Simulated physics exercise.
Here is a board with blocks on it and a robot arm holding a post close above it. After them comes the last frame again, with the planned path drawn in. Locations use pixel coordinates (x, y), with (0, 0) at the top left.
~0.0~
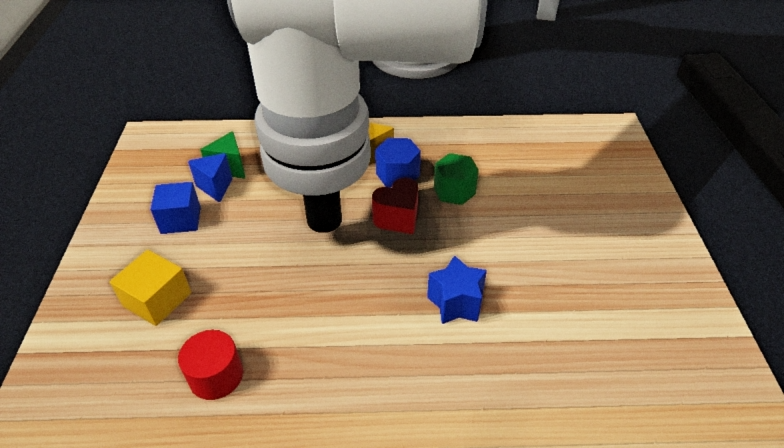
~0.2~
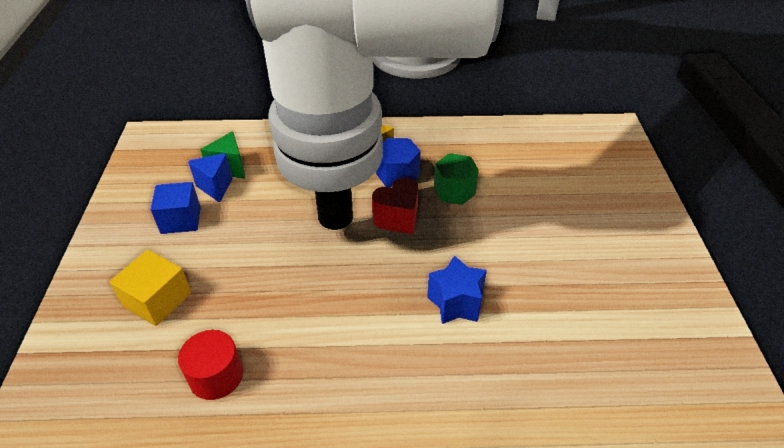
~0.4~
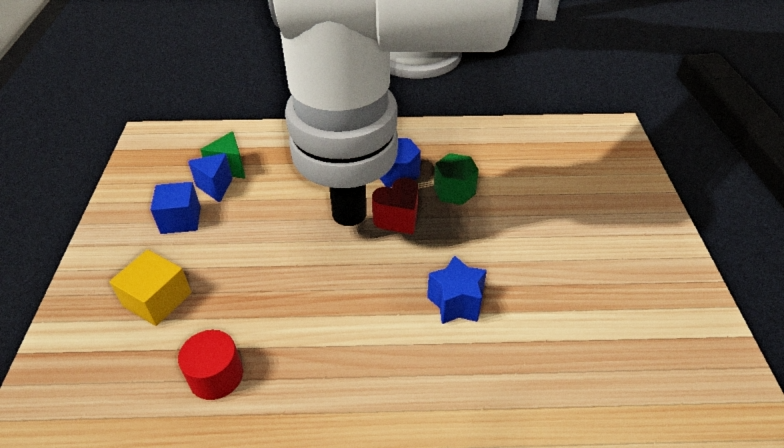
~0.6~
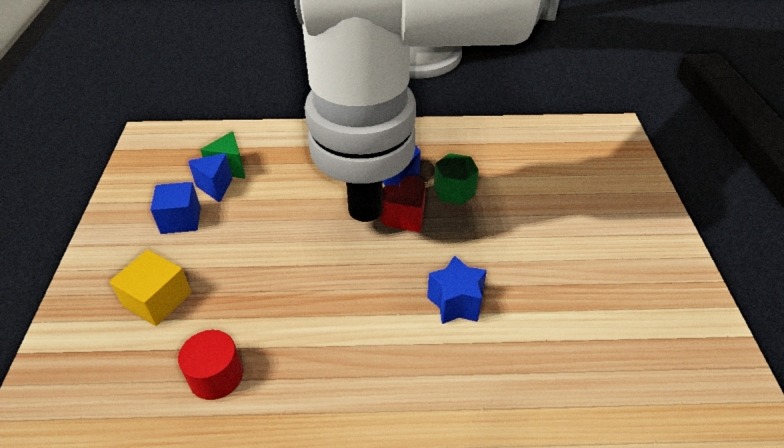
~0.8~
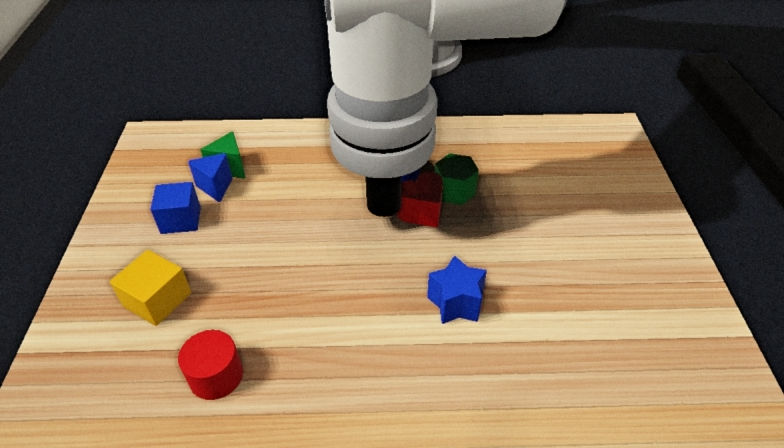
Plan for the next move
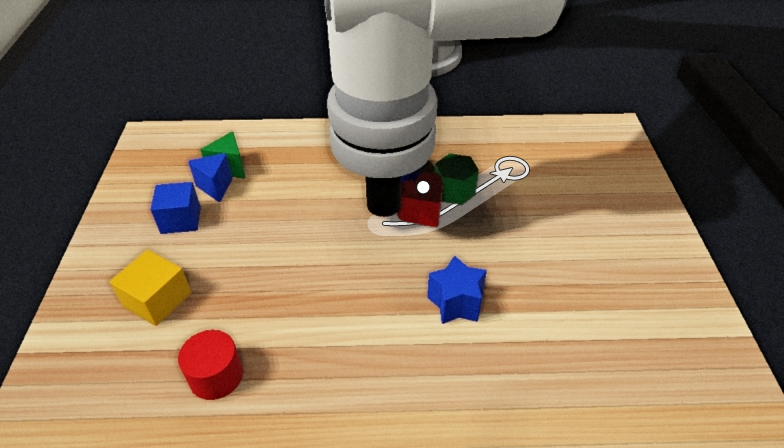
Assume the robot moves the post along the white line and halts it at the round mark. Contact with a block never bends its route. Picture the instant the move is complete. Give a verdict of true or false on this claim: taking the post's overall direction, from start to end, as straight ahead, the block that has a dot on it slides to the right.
True.
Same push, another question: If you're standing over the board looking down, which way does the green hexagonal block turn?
Viewed from the top, it goes anticlockwise.
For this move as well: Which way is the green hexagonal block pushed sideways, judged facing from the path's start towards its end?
Sideways shift: Left.
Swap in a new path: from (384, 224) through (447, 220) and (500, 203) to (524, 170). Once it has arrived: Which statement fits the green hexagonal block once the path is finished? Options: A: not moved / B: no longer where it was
B.
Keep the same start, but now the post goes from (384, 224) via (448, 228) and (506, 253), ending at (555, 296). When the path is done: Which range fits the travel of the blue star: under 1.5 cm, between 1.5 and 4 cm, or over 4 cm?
It moves less than 1.5 cm.
The line goes from (384, 224) by way of (438, 215) and (477, 191) to (512, 168); the dot is on the red heart block.
On the path given first. One third of the way, post at (440, 197); red heart block at (479, 180); green hexagonal block at (485, 152), turned 80° anticlockwise.
Two thirds of the way, post at (480, 172); red heart block at (520, 170), turned 55° clockwise; green hexagonal block at (490, 145), turned 105° anticlockwise.
At the end, post at (516, 150); blue hexagonal block unmoved; red heart block at (538, 164), turned 120° clockwise; green hexagonal block at (504, 123), turned 160° anticlockwise.
